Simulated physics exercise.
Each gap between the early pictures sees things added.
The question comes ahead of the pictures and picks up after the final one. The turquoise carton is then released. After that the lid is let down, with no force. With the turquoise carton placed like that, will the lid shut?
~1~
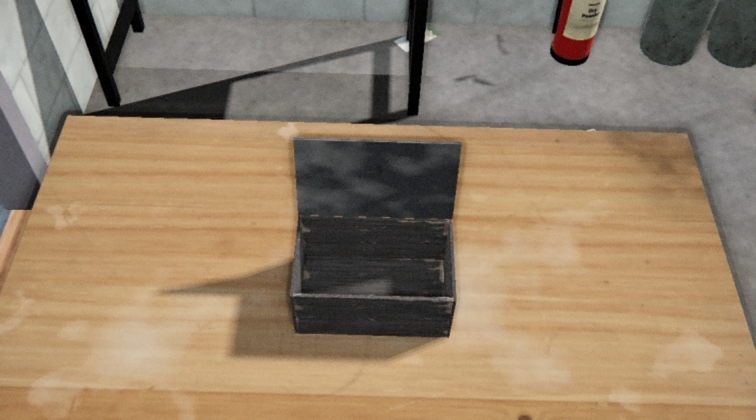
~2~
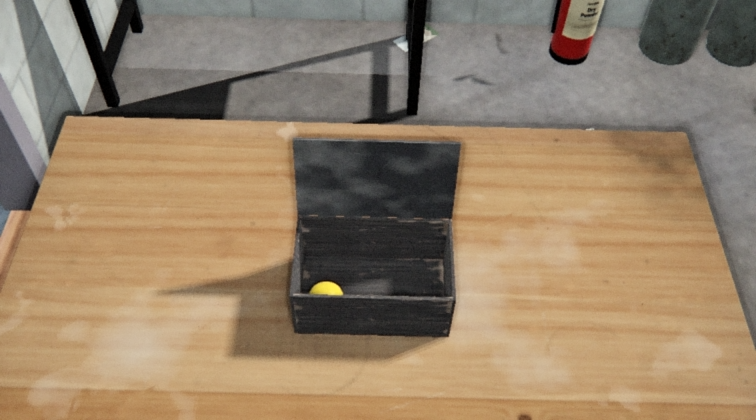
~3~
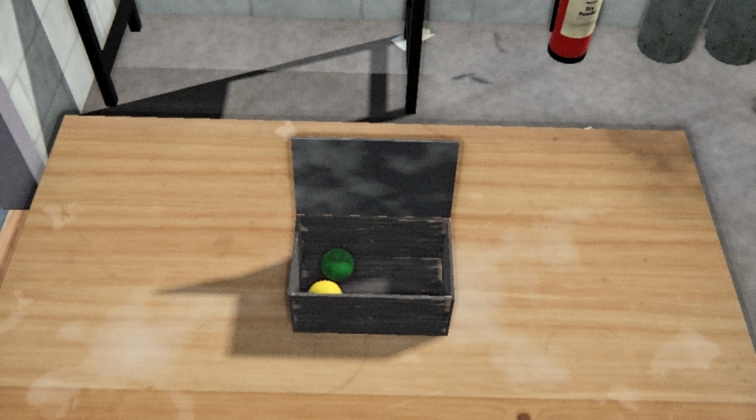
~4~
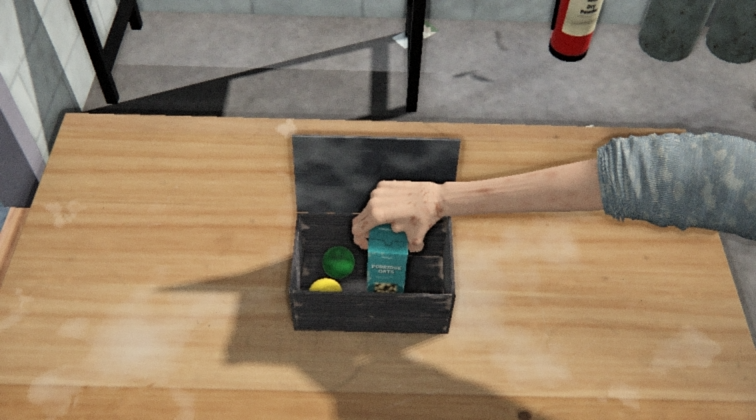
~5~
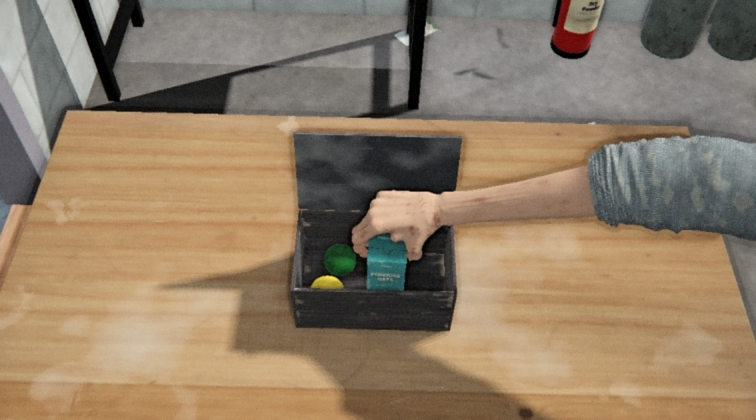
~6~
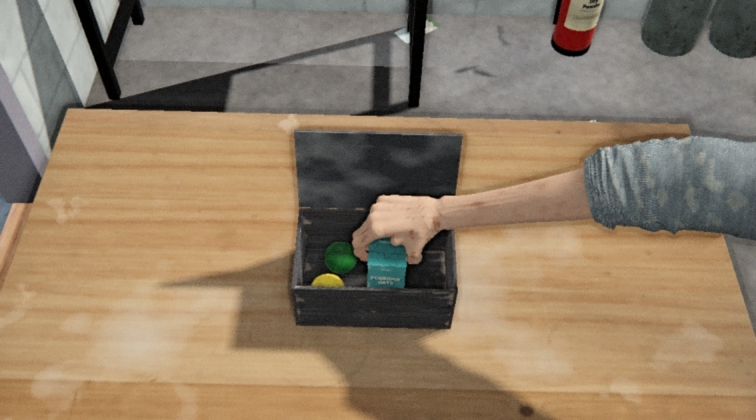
No.
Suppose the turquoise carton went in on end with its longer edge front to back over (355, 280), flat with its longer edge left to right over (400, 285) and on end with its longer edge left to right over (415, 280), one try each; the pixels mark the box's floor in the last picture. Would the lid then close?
First try leaves it shut, second try leaves it shut, third try leaves it partly open.
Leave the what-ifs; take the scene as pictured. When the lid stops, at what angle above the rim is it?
Angle above rim: About 30°.
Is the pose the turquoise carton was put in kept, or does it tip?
At the finish it holds its orientation.
Then, 1.20 s after the last picture, lid starting down.
Then, 1.50 s after the last picture, lid 66° above the rim.
Then, 1.80 s after the last picture, lid 31° above the rim.
At rest, lid 30° above the rim; all 3 in place. Seen from the same camera at the end, turquoise carton near (387, 275).
